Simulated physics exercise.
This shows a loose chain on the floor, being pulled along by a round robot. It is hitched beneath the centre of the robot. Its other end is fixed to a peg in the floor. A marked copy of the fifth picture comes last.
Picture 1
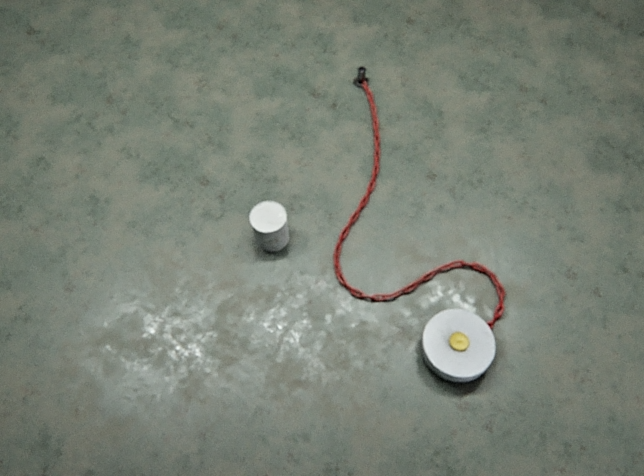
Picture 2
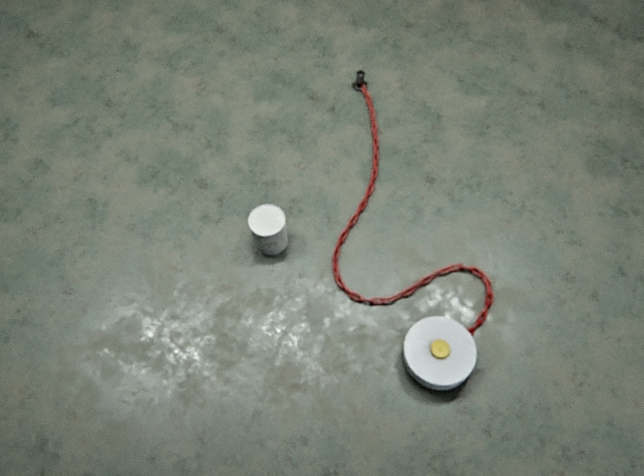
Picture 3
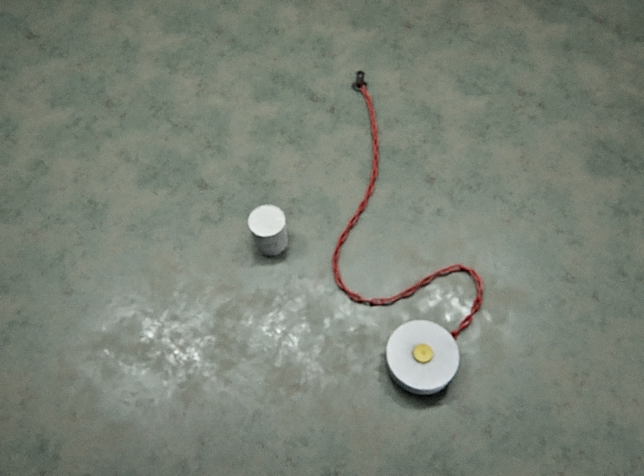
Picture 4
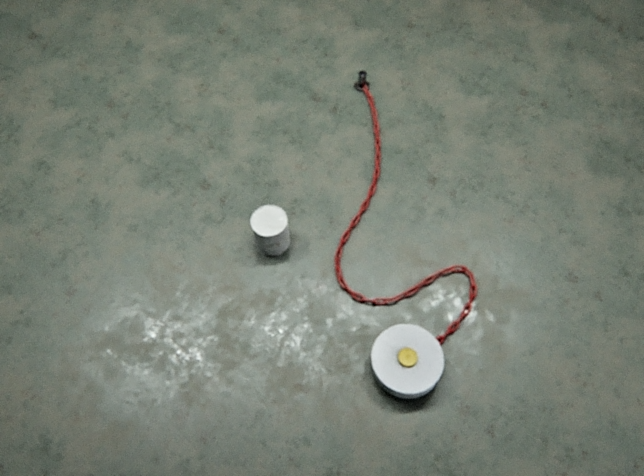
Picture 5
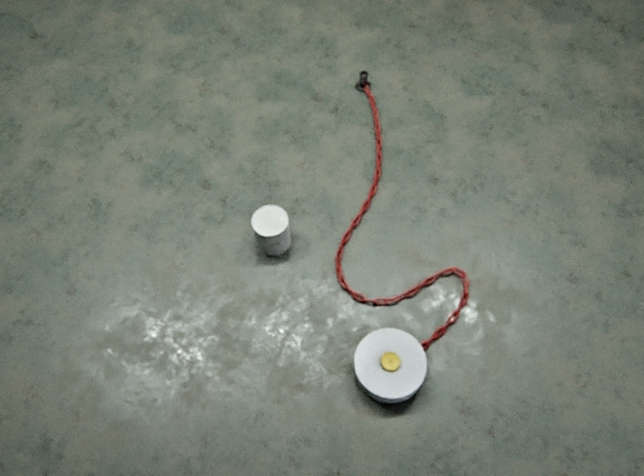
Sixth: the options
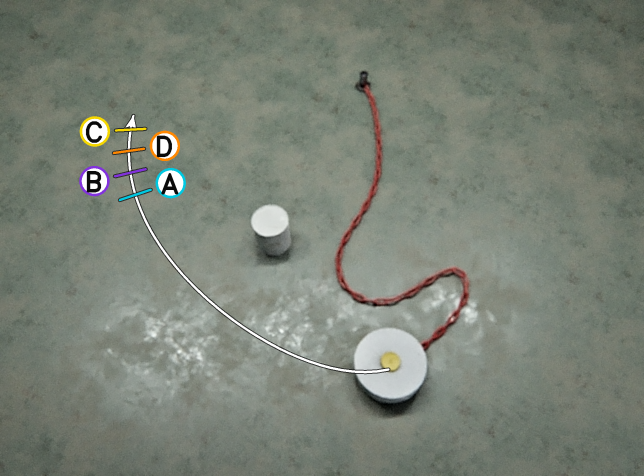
On a mottled grey-green floor, a round white robot slides left, dragging the near end of a curving red chain.
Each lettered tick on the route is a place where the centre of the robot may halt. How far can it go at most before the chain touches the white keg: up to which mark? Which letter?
Stop at D.
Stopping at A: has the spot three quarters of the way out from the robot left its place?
By then, no.
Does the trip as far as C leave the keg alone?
No.
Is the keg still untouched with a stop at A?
For that mark, yes.
On the marked copy, A at (135, 195); B at (130, 173); C at (131, 130); D at (129, 151); the route from (389, 370) via (182, 274) to (133, 116).
With D. Early on, robot (242, 323), middle of the chain (339, 276).
Further on, robot (152, 231), middle of the chain (339, 276).
At the end, robot (126, 145), middle of the chain (321, 268); nothing has been touched.
As for the rest, A is safe but short; B is safe but short; C brings the chain against the keg.
